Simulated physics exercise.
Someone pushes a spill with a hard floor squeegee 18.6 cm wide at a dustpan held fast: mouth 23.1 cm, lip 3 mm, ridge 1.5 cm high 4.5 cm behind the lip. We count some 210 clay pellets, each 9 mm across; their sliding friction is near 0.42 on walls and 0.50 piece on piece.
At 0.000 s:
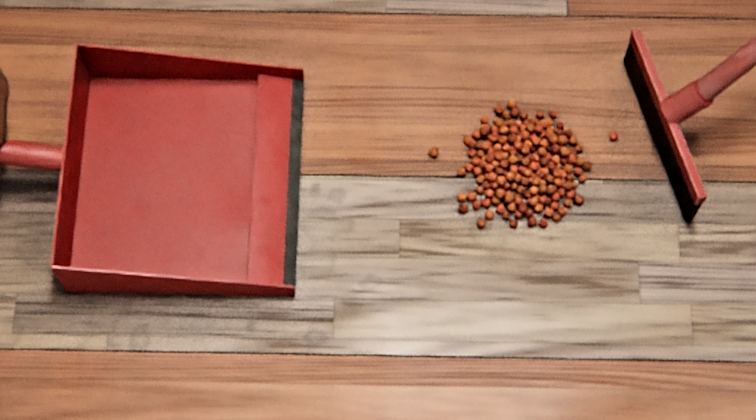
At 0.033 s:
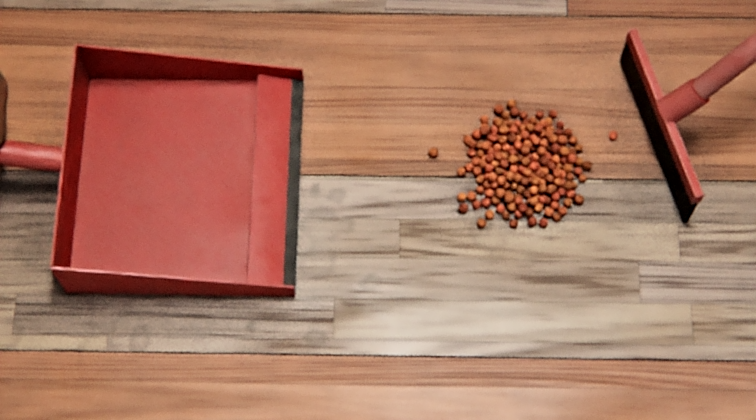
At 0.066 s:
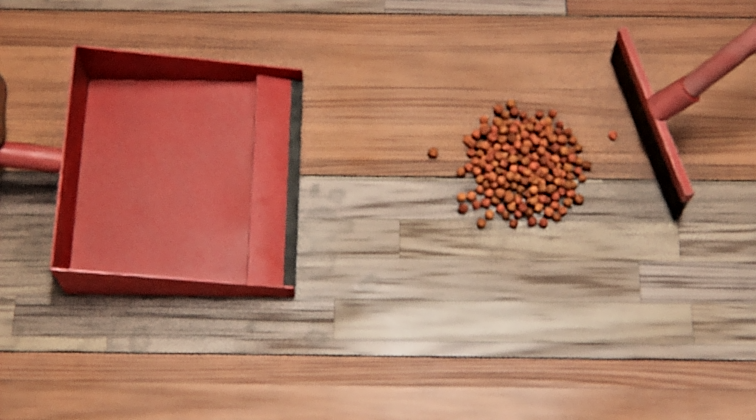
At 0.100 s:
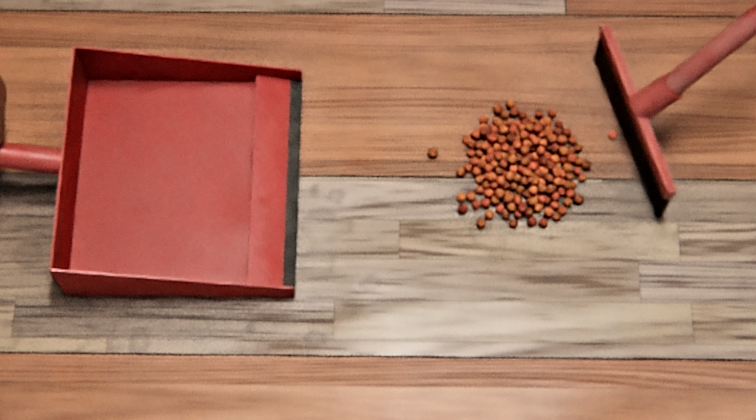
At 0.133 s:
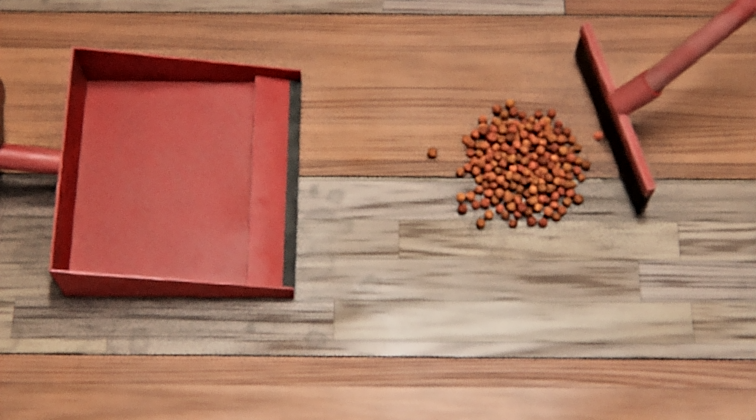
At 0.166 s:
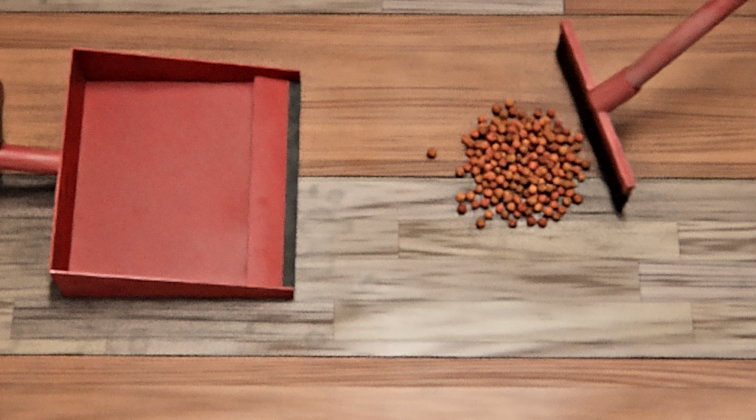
A small heap of round reddish-brown pellets sits on a floor of orange-brown and greyish wood-look boards, seen from above by a still camera. To its left, a red dustpan with a dark lip stays in place, its handle reaching the left edge. From the right, a red squeegee with a dark edge slides left on its angled handle, reaching a stray pellet and closing in on the motionless heap.
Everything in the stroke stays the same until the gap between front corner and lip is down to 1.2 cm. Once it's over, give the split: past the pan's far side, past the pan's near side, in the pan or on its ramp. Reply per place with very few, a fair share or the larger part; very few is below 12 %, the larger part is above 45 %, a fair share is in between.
Past the pan's far side: Very few; past the pan's near side: Very few; in the pan or on its ramp: Very few.
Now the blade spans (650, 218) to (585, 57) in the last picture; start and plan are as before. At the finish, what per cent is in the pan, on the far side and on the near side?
Split: Pan = 20, far = 0, near = 25.
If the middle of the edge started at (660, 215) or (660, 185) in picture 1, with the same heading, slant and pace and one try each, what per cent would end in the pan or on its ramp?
Close to 20 in a hundred, then close to 15 in a hundred.
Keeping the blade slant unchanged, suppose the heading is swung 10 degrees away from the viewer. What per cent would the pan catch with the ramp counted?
Roughly 0 percent.
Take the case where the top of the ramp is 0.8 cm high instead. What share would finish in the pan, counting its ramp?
I'd put it near 5 per cent, ramp counted.
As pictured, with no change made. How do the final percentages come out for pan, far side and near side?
The far side gets 5, the near side 0 and the pan 5.
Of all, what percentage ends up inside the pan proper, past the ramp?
About 0 %.
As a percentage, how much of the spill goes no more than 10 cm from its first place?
Around 30 per cent, give or take.
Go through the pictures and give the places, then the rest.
In the first frame, blade from (699, 199) to (636, 39), moved 0.0 cm, 0 of the pieces shifted so far; middle of the pieces at (527, 167); pan at (169, 182).
In the second frame, blade from (696, 198) to (632, 38), moved 0.3 cm, 0 of the pieces shifted so far; middle of the pieces at (527, 167).
In the third frame, blade from (686, 196) to (622, 37), moved 1.2 cm, 0 of the pieces shifted so far; middle of the pieces at (527, 167).
In the fourth frame, blade from (669, 193) to (605, 34), moved 2.9 cm, 0 of the pieces shifted so far; middle of the pieces at (526, 166).
In the fifth frame, blade from (648, 190) to (585, 32), moved 4.8 cm, 1 of the pieces shifted so far; middle of the pieces at (526, 166).
In the sixth frame, blade from (628, 187) to (566, 29), moved 6.7 cm, 1 of the pieces shifted so far; middle of the pieces at (526, 166); pan at (167, 185). The blade's pace is about 0.57 m/s, heading 7 degrees away from the viewer's side.
After 0.39 s, middle of the blade 16 cm from the lip; 0 % over the lip, far side 0 %, near side 0 %.
After 0.54 s, middle of the blade 8 cm from the lip; 0 % over the lip, far side 5 %, near side 0 %.
Then, at 0.81 s, middle of the blade 4 cm from the lip; 5 % over the lip, far side 5 %, near side 0 %.
In the end, at 1.1 s, far side 5 %, near side 0 %, pan 5 %, in front of the lip or behind the blade 90 %.
